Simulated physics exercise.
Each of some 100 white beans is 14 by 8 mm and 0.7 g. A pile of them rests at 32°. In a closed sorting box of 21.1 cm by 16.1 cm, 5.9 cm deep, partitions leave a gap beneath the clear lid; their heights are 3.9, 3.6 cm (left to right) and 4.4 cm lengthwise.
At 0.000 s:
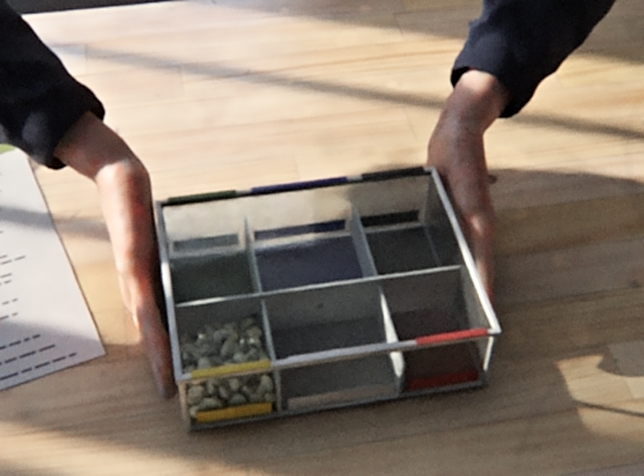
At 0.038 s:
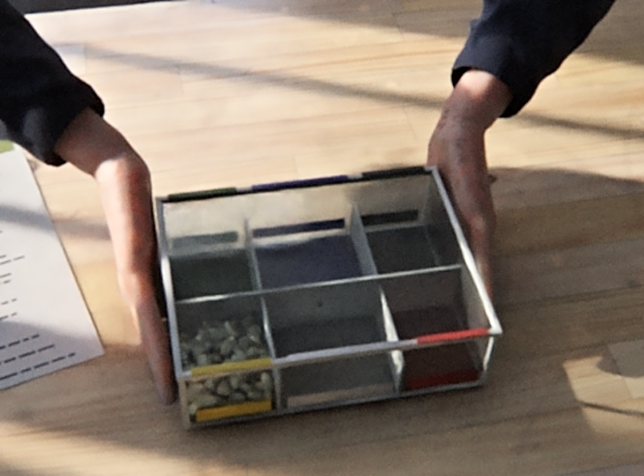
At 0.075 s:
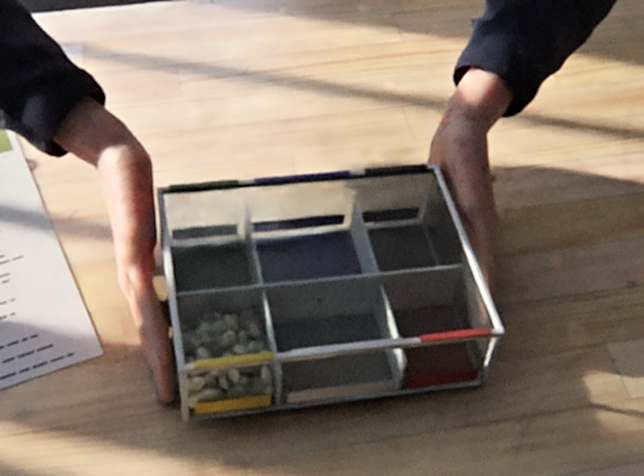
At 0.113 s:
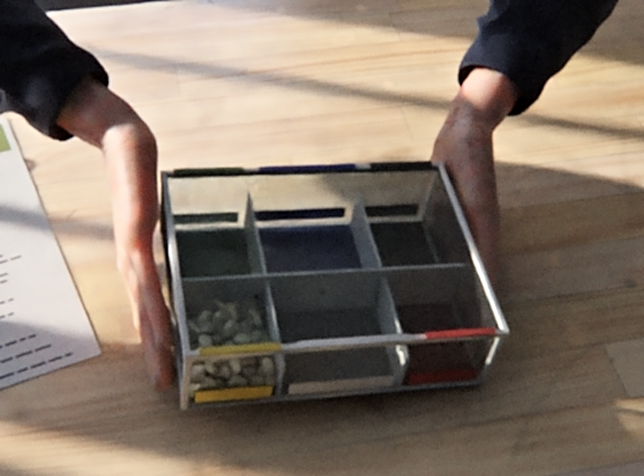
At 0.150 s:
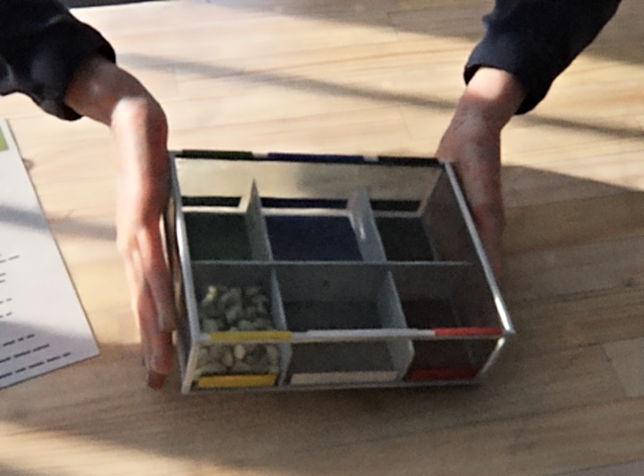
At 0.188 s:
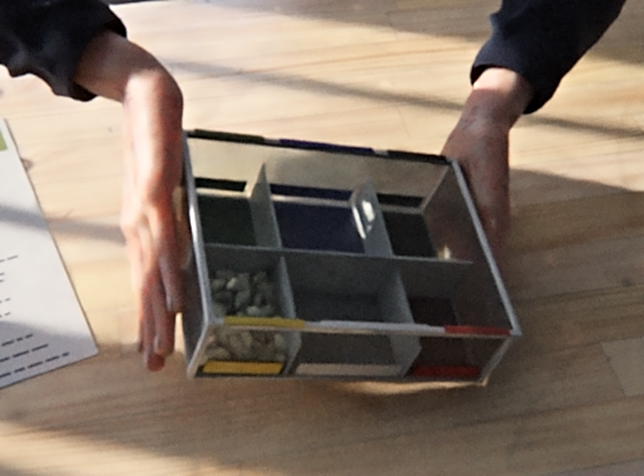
Two hands holding a clear-lidded sorting box with white beans in one compartment, gradually tilting it down toward the right.
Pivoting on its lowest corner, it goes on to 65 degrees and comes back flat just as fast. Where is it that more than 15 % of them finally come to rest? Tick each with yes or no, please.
Red - no; blue - no; green - no; yellow - yes; white - yes; black - no.
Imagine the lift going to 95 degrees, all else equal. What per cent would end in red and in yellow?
In per cent, red gets 35 and yellow gets 40.
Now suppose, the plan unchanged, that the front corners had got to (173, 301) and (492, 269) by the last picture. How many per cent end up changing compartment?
Then roughly 10 per cent.
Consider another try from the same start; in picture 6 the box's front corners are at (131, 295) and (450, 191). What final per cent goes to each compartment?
In per cent, the final split is red 0, blue 0, green 5, yellow 95, white 0, black 0.
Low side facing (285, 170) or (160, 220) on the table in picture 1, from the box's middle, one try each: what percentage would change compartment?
10 and 0 %.
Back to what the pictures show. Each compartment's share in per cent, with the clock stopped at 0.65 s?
Red 0, blue 0, green 0, yellow 95, white 5, black 0.
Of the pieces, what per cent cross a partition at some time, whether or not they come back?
Estimate: Around 25 %.
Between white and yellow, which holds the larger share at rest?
More settles in the yellow compartment.
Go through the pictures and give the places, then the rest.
The first frame shows box tilt 0 degrees, front corners at (182, 377) and (494, 331); yellow 100 %.
The second frame shows box tilt 1 degrees, front corners at (182, 374) and (494, 331).
The third frame shows box tilt 3 degrees, front corners at (185, 366) and (497, 331), lowest corner right front.
The fourth frame shows box tilt 7 degrees, front corners at (190, 353) and (502, 331), lowest corner right front.
The fifth frame shows box tilt 12 degrees, front corners at (200, 337) and (508, 331), lowest corner right front.
The sixth frame shows box tilt 17 degrees, front corners at (213, 320) and (514, 332), lowest corner right front; yellow 100 %. The box's pace is about 135 degrees a second.
After 0.65 s, tilt 64 degrees; yellow 95 %, white 5 %.
After 0.95 s, tilt 26 degrees; red 5 %, yellow 75 %, white 20 %.
After 1.36 s, tilt 0 degrees; red 5 %, yellow 75 %, white 20 %.
At rest (1.8 s), red 5 %, blue 0 %, green 0 %, yellow 75 %, white 20 %, black 0 %.
